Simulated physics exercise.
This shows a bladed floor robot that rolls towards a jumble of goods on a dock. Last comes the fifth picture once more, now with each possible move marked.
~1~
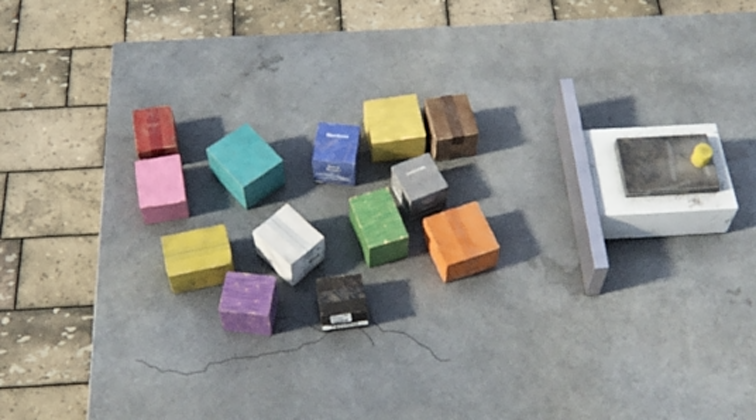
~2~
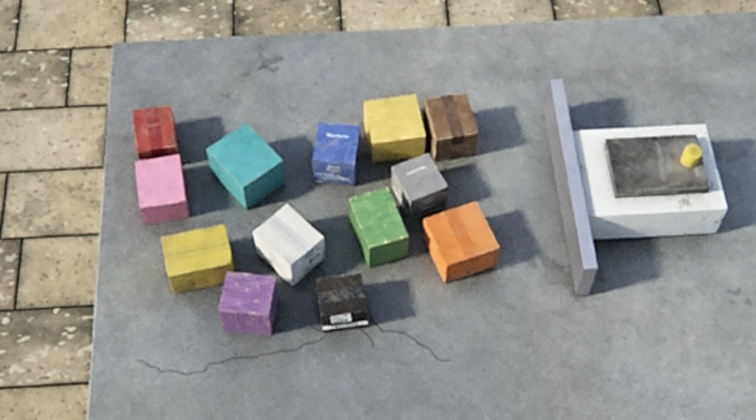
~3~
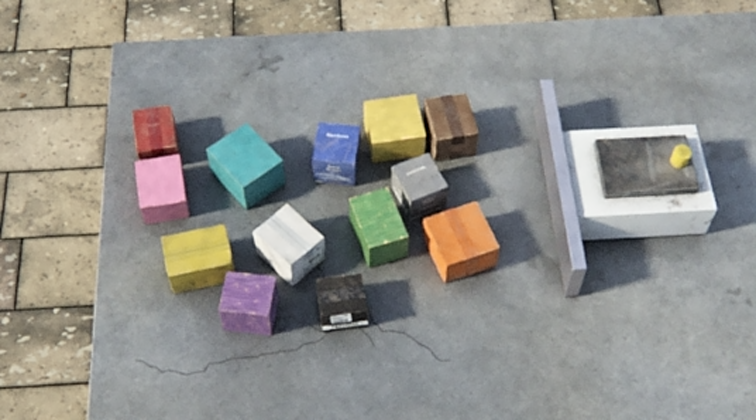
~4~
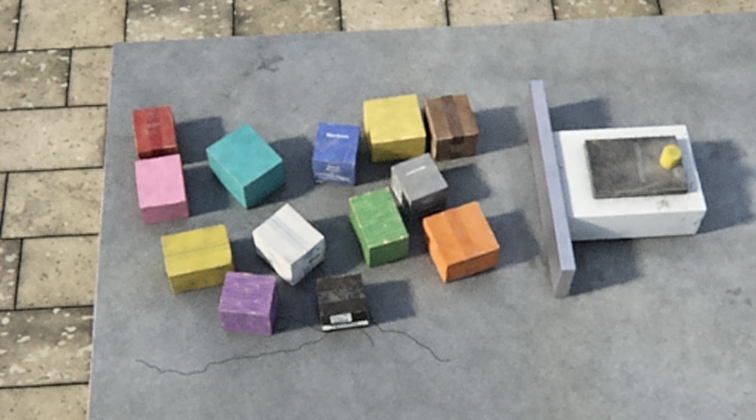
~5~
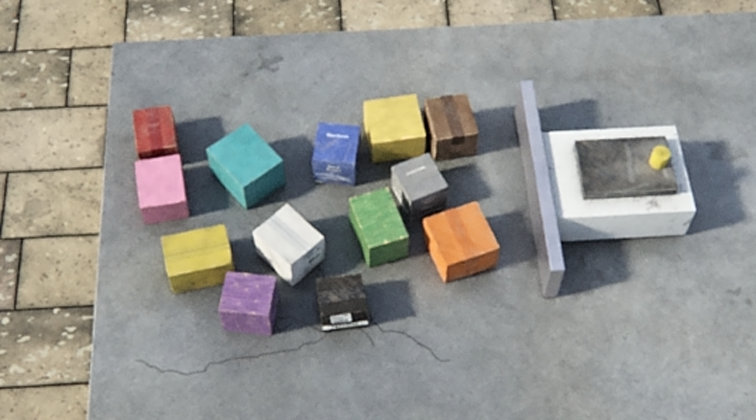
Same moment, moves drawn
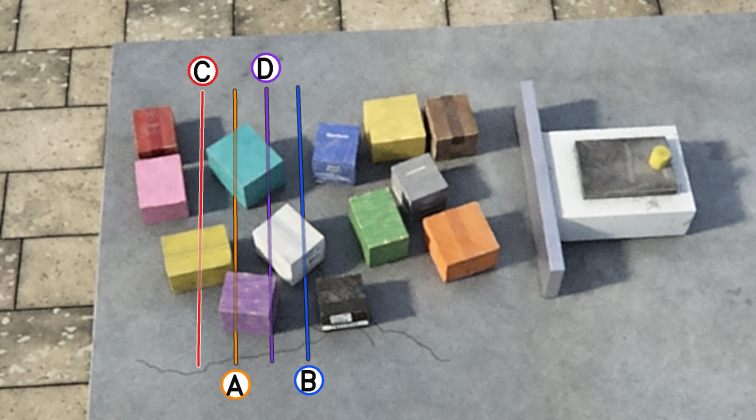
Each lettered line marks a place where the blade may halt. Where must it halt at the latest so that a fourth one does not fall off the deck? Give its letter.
It should halt at A.
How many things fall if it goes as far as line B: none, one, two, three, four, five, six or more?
By then, none.
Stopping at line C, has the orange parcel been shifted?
By then, yes.
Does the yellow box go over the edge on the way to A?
Yes.
On the copy, A at (235, 217); B at (303, 214); C at (201, 219); D at (269, 215).
On A. First, robot (509, 172); yellow crate (346, 131); brown box (395, 129).
Then, robot (397, 178); yellow box (139, 262); pink crate (154, 189).
Finally, robot (314, 183); yellow box over the edge; pink crate over the edge; two fallen.
By contrast, B is within the limit but short; C drops five; D is within the limit but short.
